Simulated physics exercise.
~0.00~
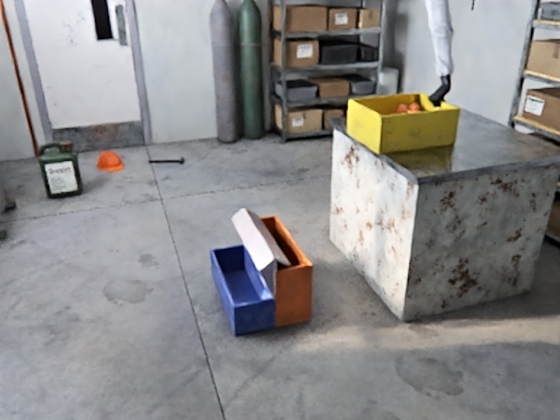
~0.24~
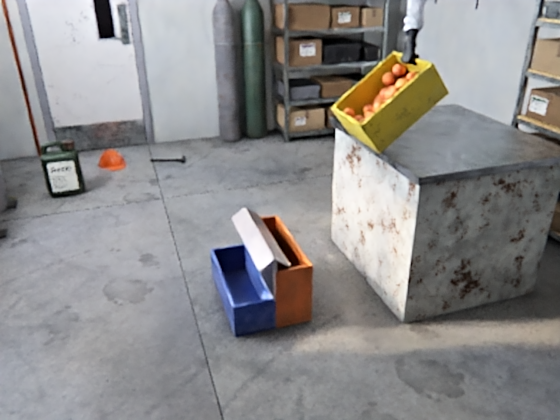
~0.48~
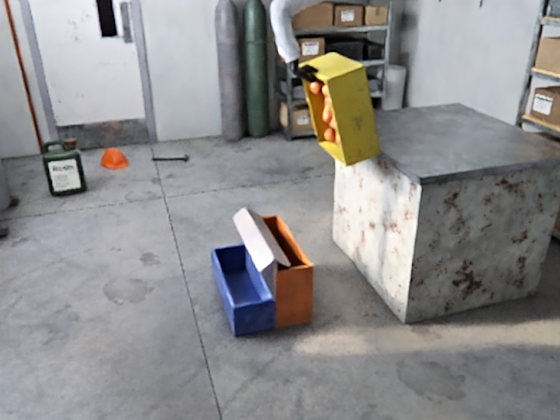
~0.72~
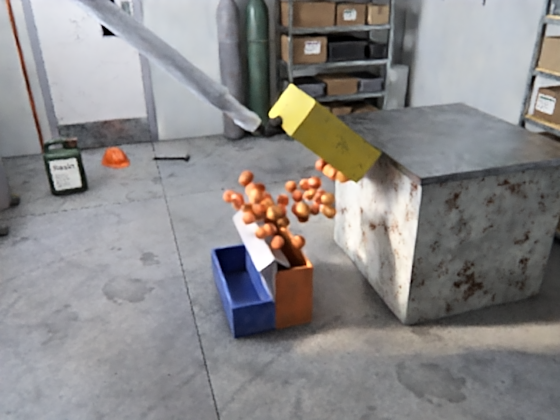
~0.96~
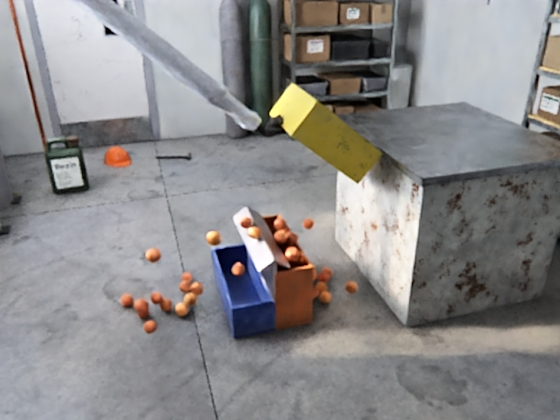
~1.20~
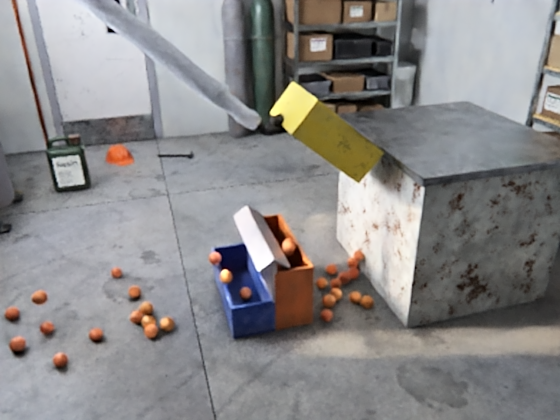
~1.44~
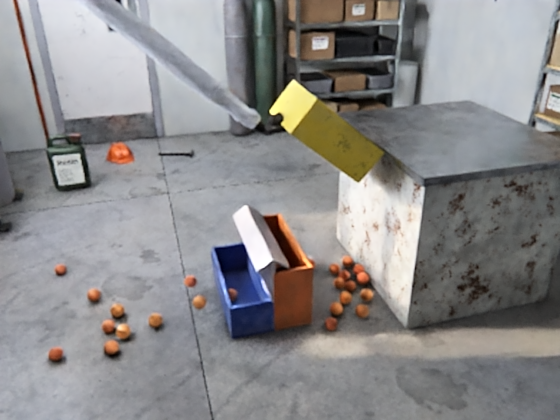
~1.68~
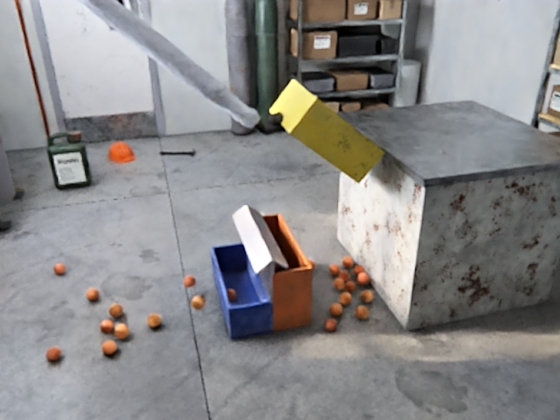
In the video, a gloved arm tips a yellow tote of oranges off a bench's edge above joined blue and orange boxes with a ridge between them; the oranges tumble down, some landing inside, while most scatter and rest on the floor on both sides.
